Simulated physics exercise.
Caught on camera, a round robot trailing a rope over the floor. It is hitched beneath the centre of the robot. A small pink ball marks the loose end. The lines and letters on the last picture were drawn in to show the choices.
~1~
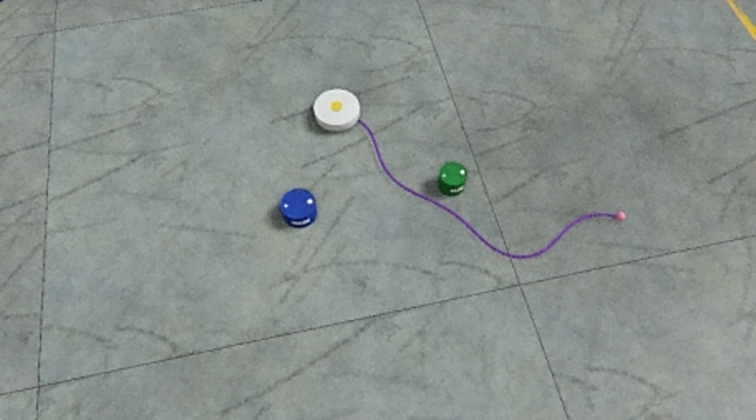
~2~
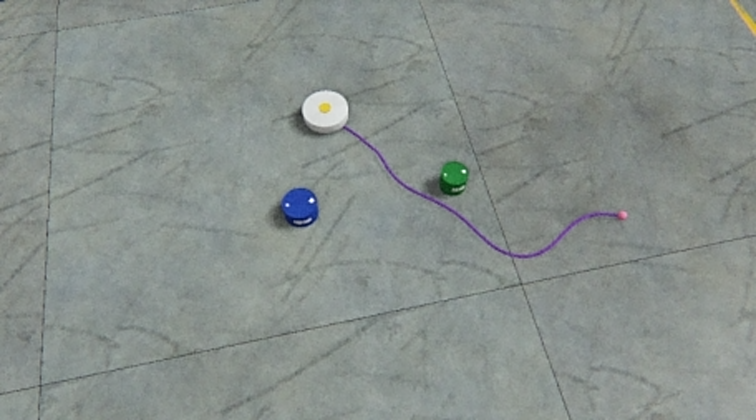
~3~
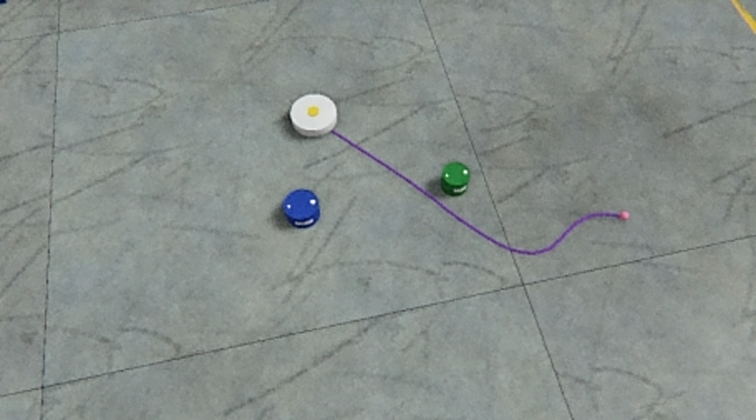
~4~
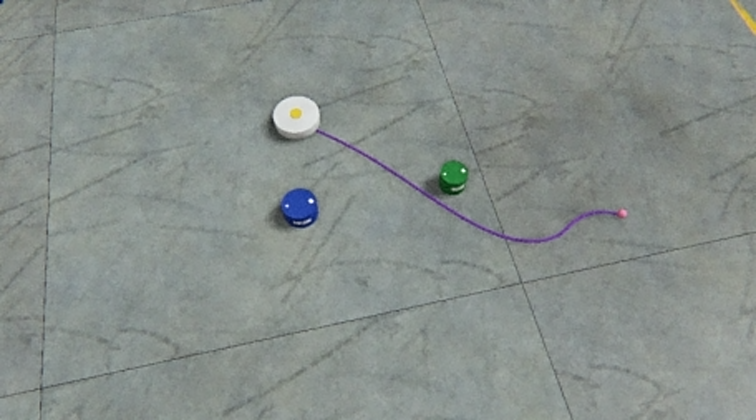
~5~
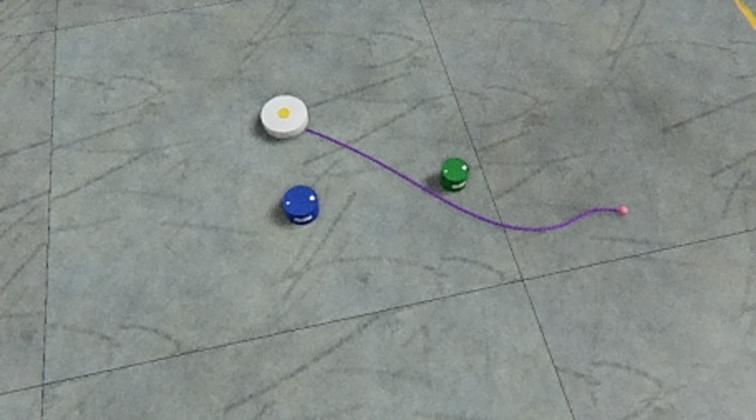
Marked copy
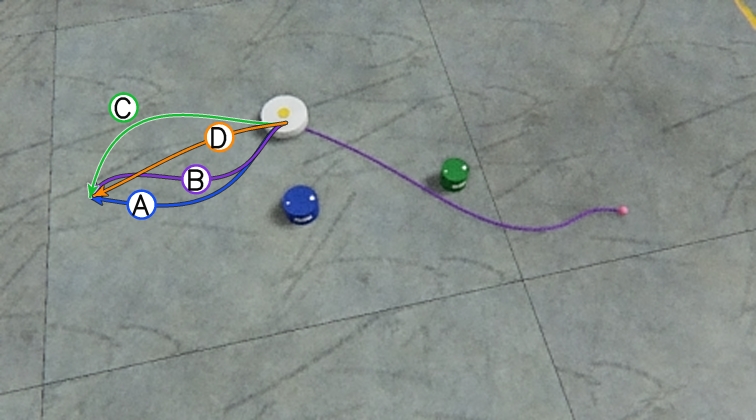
A round white robot slides left across the floor, pulling a purple rope straighter behind it.
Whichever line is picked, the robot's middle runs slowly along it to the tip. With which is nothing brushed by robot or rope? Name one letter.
B.
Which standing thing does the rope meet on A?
It meets the blue tub.
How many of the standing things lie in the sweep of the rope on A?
It sweeps one.
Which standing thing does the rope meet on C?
The green pot.
On the marked copy, A from (286, 123) via (208, 197) to (90, 198); B from (286, 123) via (196, 179) to (91, 196); C from (286, 123) via (166, 116) to (90, 198); D from (286, 123) via (187, 150) to (94, 196).
Taking B. A third of the way, robot (226, 170), middle of the rope (415, 190), free end (601, 212).
Two thirds of the way, robot (140, 171), middle of the rope (329, 189), free end (515, 206).
When it is over, robot (87, 193), middle of the rope (282, 187), free end (466, 200); nothing has been touched.
As for the rest, A meets the blue tub; C meets the green pot; D meets the green pot.
